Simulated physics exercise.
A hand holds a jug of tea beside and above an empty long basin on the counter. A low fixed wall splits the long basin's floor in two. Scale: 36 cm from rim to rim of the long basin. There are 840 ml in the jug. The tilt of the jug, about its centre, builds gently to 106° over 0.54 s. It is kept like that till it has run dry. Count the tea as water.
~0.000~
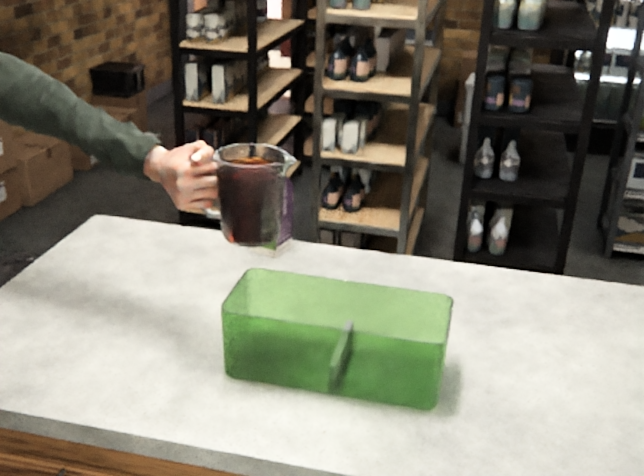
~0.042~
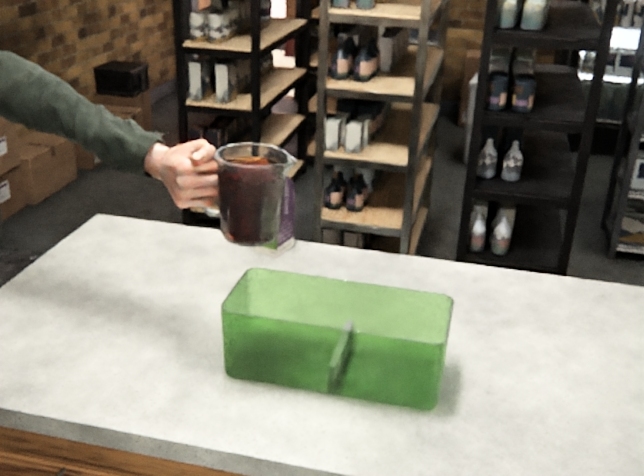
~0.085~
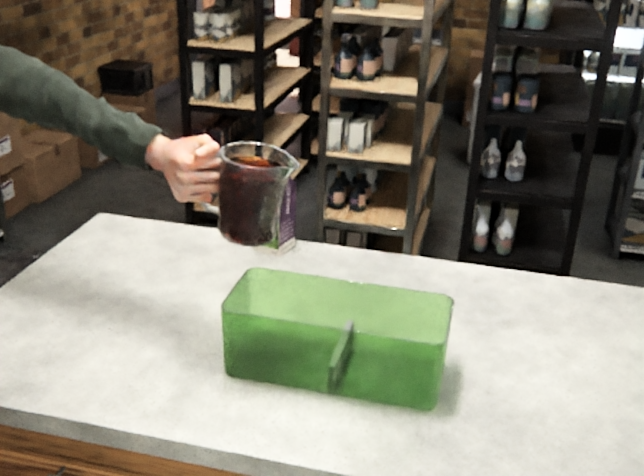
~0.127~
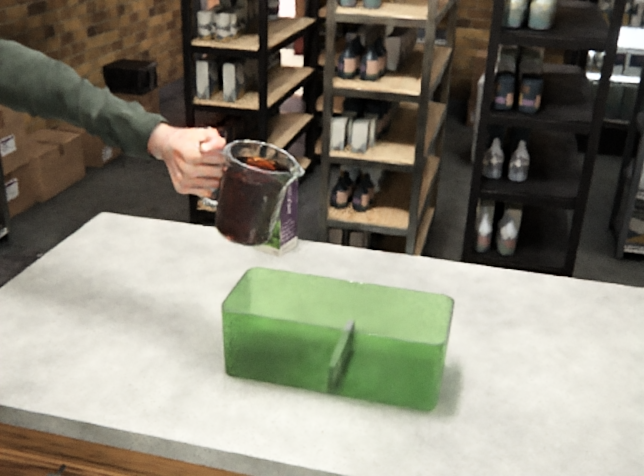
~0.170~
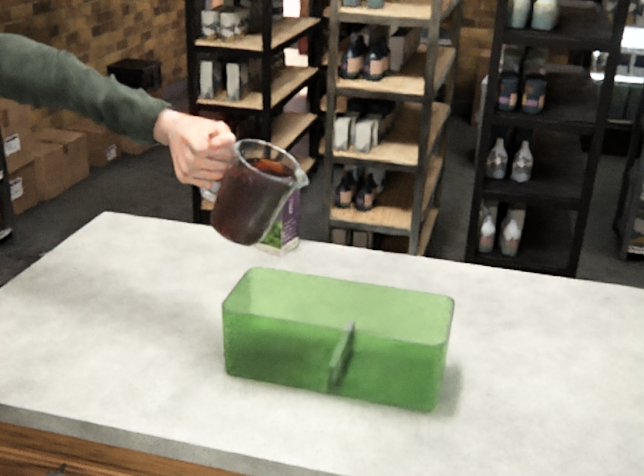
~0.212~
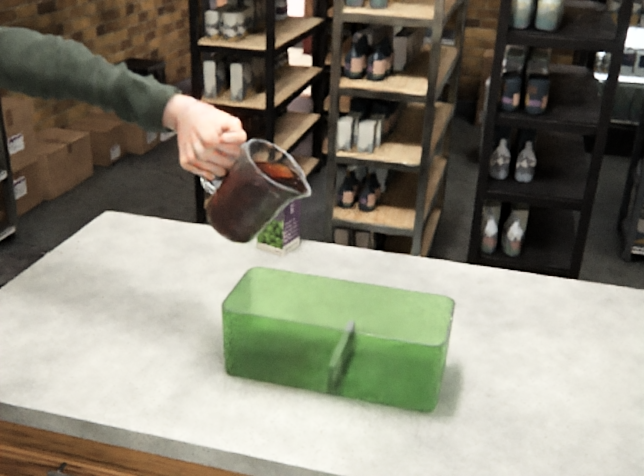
A hand in a green sleeve held a glass jug of dark tea above a counter, then gradually tilted it to the right near a long green see-through basin that sat still and empty.
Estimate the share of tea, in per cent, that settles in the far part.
About 36 per cent.
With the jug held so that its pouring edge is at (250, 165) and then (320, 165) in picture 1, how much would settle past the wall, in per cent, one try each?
First 10, then 90 per cent.
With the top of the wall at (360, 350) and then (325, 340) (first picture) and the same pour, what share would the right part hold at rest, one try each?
In turn about 10 and 85 per cent.
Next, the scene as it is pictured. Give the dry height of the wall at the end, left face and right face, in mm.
Some 32 mm on the left and 40 mm on the right.
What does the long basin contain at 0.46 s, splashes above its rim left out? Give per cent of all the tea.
Near 12 in a hundred.
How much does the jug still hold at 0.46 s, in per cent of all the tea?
Some 56 per cent.
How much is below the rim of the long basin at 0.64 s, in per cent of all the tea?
Some 64 per cent.
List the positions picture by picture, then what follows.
In the first frame, it leans 0°; its right rim is at (295, 161); the tea meets the walls at (221, 163) and (285, 170); the long basin's rim runs from (234, 288) to (450, 320); the wall's top is at (342, 343).
In the second frame, it leans 2°; its right rim is at (296, 162); the tea meets the walls at (222, 162) and (285, 171).
In the third frame, it leans 6°; its right rim is at (299, 166); the tea meets the walls at (225, 161) and (288, 173).
In the fourth frame, it leans 14°; its right rim is at (304, 173); the tea meets the walls at (229, 162) and (291, 175).
In the fifth frame, it leans 24°; its right rim is at (308, 183); the tea meets the walls at (229, 174) and (298, 179).
In the sixth frame, it leans 35°; its right rim is at (311, 195); the tea meets the walls at (225, 182) and (307, 186).
After 0.46 s the tilt is 100° and 56 per cent is still to pour, 3 is left of the wall and 10 right of it.
After 0.64 s the tilt is 106° and 16 per cent is still to pour, 40 is left of the wall and 23 right of it.
After 0.83 s the tilt is 106° and 2 per cent is still to pour, 54 is left of the wall and 35 right of it.
After 1.04 s the tilt is 106° and 0 per cent is still to pour, 61 is left of the wall and 36 right of it.
In the end 61 per cent lies left of the wall, 36 right of it and 3 outside.
